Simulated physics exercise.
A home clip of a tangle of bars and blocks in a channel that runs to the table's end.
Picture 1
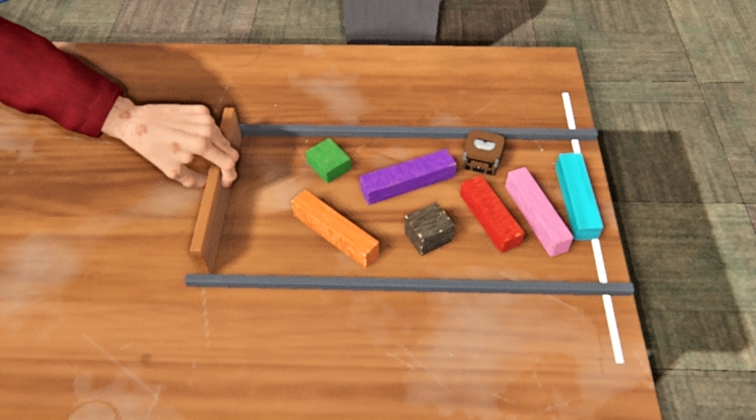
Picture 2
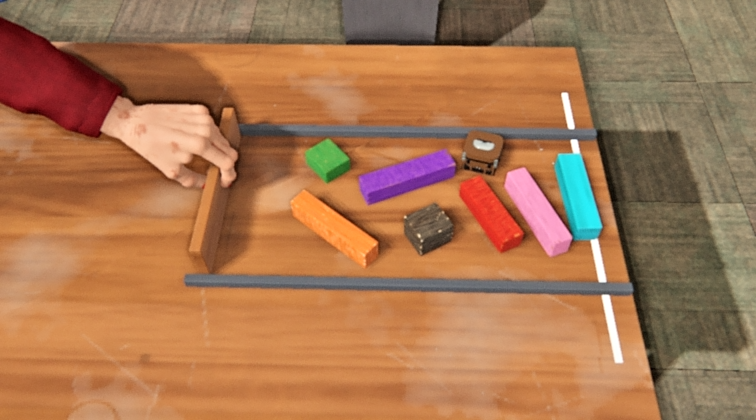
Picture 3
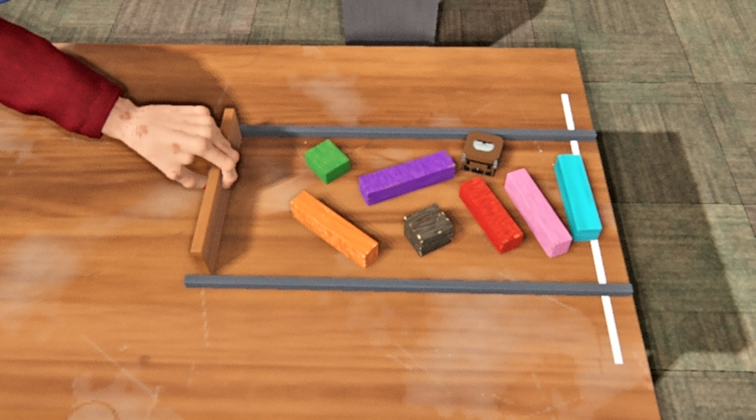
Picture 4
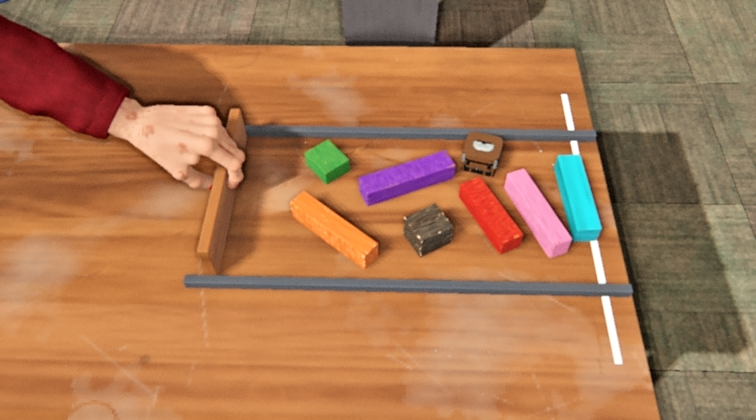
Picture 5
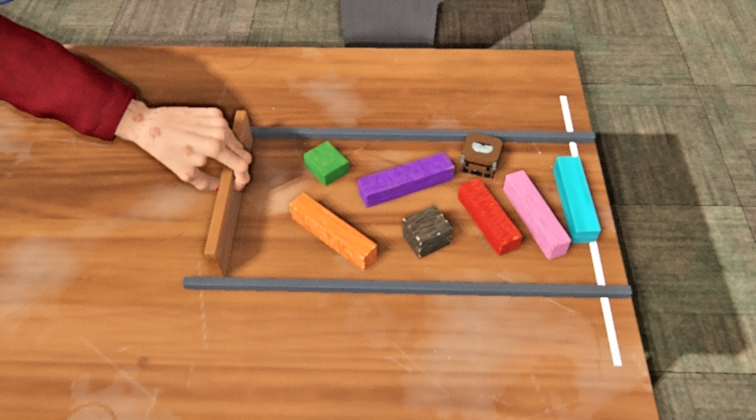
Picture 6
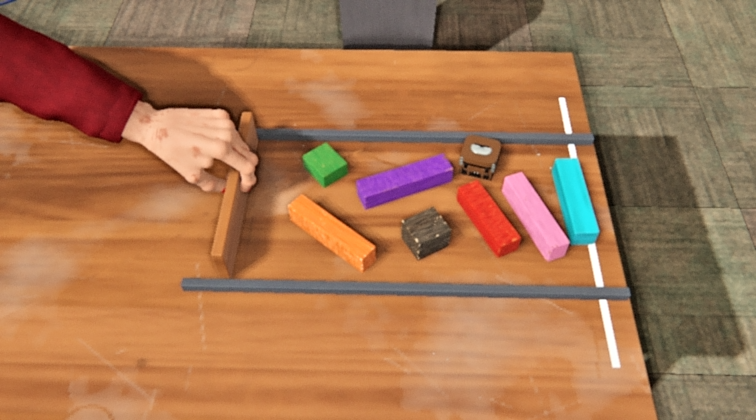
A hand in a red sleeve holds an upright wooden board at the left end of a channel between two gray rails, still at first, then slides it slightly to the right. The scattered colored bars, green and black blocks and small brown object stay apart from it, showing no clear movement.
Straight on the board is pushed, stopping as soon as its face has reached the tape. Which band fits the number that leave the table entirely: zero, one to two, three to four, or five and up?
The band is five and up.
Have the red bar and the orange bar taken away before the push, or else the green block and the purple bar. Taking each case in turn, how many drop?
First 4, then 4.
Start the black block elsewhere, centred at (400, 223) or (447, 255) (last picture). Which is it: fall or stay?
So in the first try it ends up below, and in the second it ends up below.
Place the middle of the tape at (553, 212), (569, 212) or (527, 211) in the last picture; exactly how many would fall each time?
It would be 4, then 5, then 2.
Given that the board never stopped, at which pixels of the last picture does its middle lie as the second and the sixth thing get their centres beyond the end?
Pixels, in order: Around (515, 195), around (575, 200).
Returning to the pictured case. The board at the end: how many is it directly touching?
So the total is 2.
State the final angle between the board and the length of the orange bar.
Roughly 0 degrees.
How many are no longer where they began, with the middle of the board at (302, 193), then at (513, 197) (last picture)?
By then 2, and later 8.
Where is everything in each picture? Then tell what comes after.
Turquoise stick (578, 195); pink bar (538, 211); red bar (491, 213); board (219, 187); tape (589, 208), in the first frame.
Pink bar (537, 211); green block (328, 161), in the second frame.
Red bar (490, 215); board (219, 188), in the third frame.
Turquoise stick (577, 197); black block (428, 230), in the fourth frame.
Pink bar (535, 214); purple bar (406, 179), in the fifth frame.
Turquoise stick (574, 200); pink bar (534, 216); red bar (487, 218); board (237, 192); tape (585, 212), in the sixth frame.
Early on, none off yet; turquoise stick at rest near (574, 200); pink bar at rest near (534, 216); red bar at rest near (487, 218).
A while later, none off yet; turquoise stick at rest near (574, 200); pink bar at rest near (534, 216); red bar travelled a little near (507, 218).
Further along, one off so far; turquoise stick leaning well over near (627, 207); pink bar travelled about its own width near (613, 213); red bar travelled about its own width near (598, 224).
Finally, the number that fall off is five or more; lost, purple bar, black block, brown case, red bar, pink bar and turquoise stick.
